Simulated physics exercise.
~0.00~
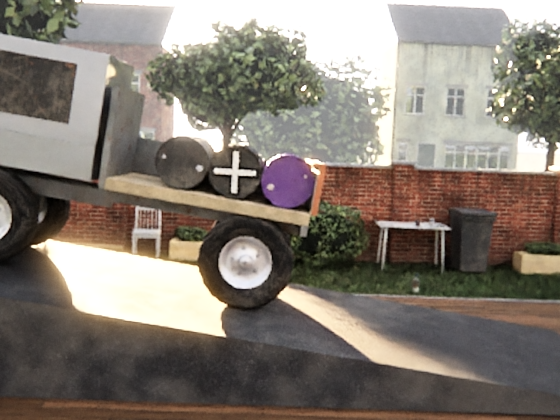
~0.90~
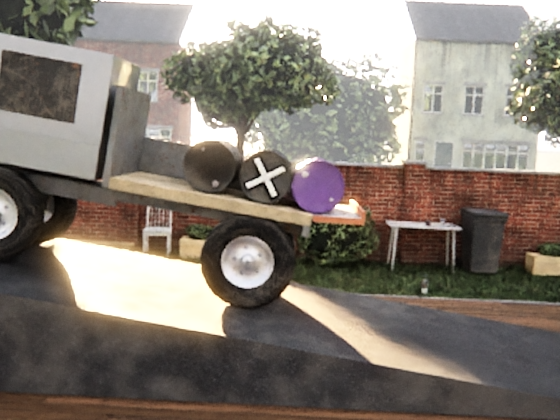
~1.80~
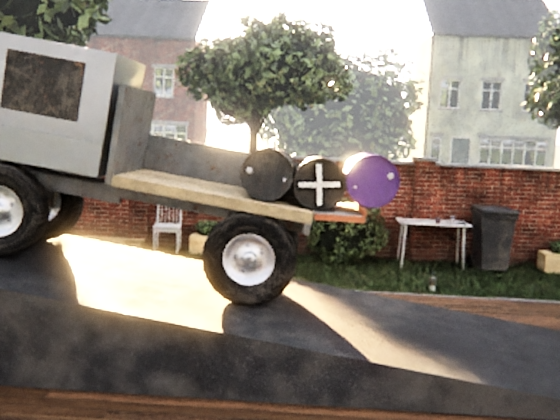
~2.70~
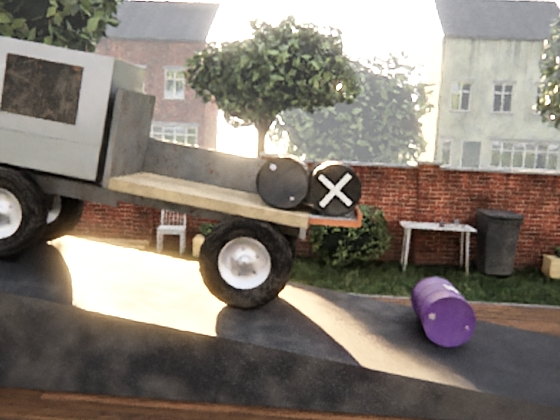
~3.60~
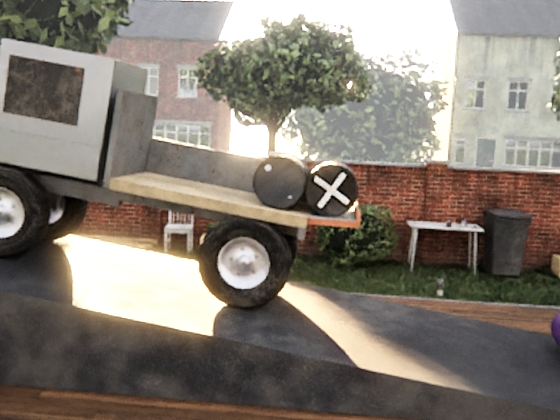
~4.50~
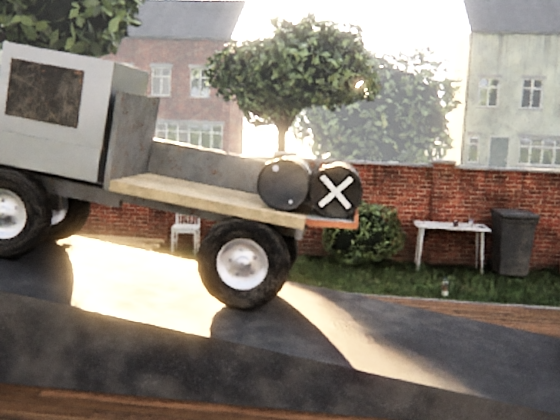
The clip opens on the back of a pick-up standing tail end low on a slope, with three drums on its bed, two dark and one purple, the middle one marked with a white cross. The tailgate drops open, and all three drums roll right toward it. The purple drum leads, crossing the lowered gate and reaching its outer edge. It tumbles off onto the ground, while the two dark drums stop near the end of the truck. The purple drum continues right and leaves view, and the dark pair remains aboard, side by side.
